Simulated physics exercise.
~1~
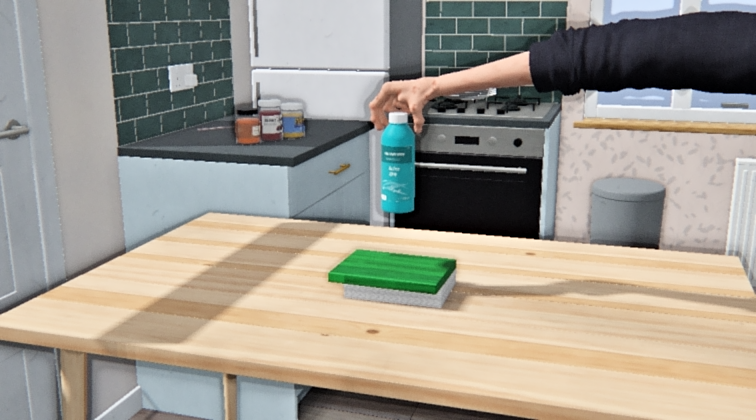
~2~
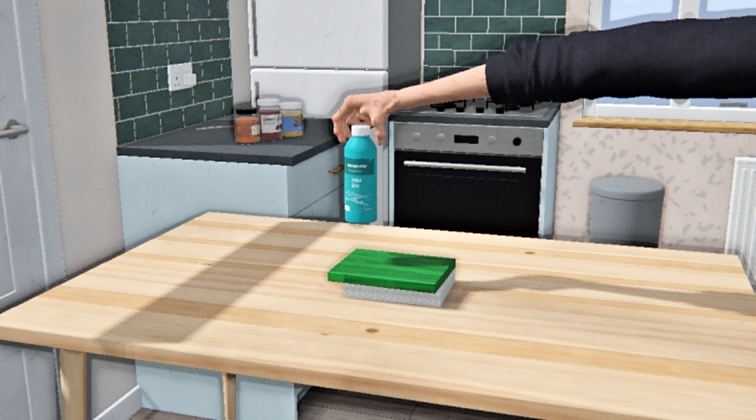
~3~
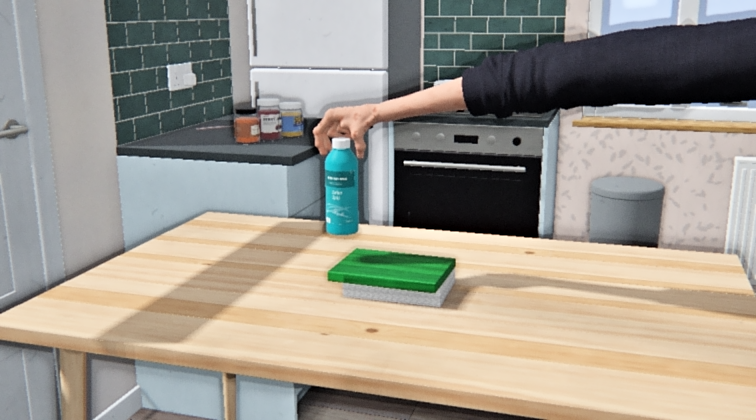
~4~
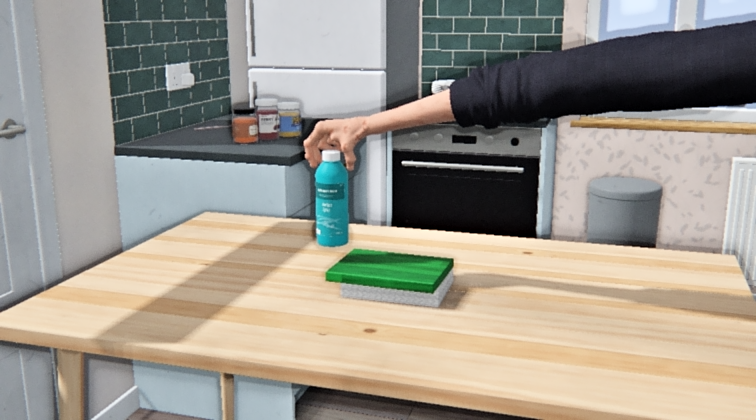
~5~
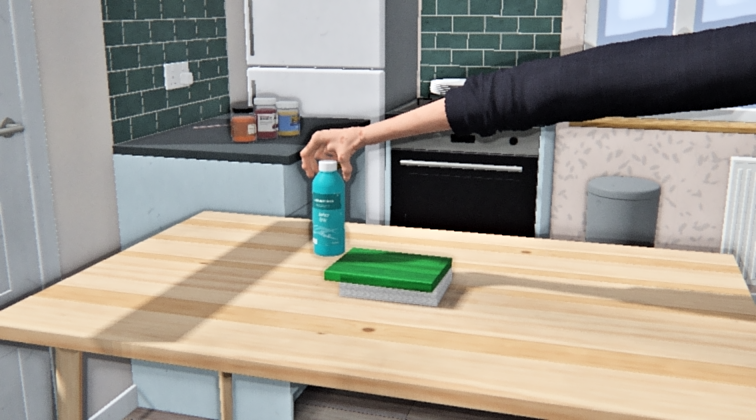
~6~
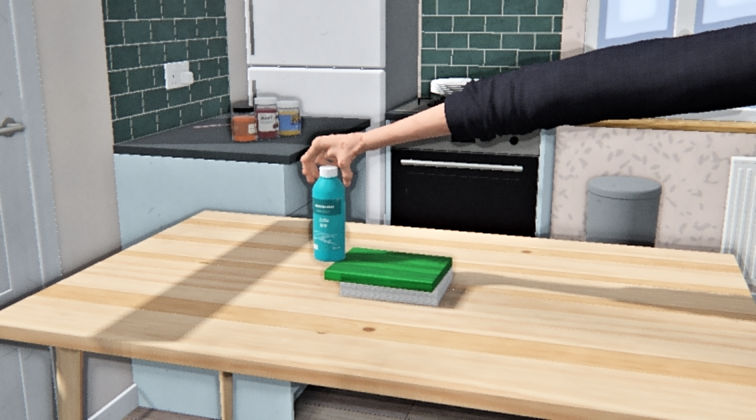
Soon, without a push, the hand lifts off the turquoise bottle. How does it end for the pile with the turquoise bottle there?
It fails.
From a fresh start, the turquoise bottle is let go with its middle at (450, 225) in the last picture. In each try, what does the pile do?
Topples.
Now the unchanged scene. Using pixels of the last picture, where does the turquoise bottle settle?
Around (276, 262).
Then, 0.30 s on from there, turquoise bottle turned 27° from how it was put near (311, 221).
Then, 0.40 s on from there, turquoise bottle now fallen.
Then, 0.50 s on from there, things are still on the move.
In the end, fallen, turquoise bottle; the other 2 unmoved. At the end, from the last picture's camera, turquoise bottle near (277, 262). The pile loses its balance.
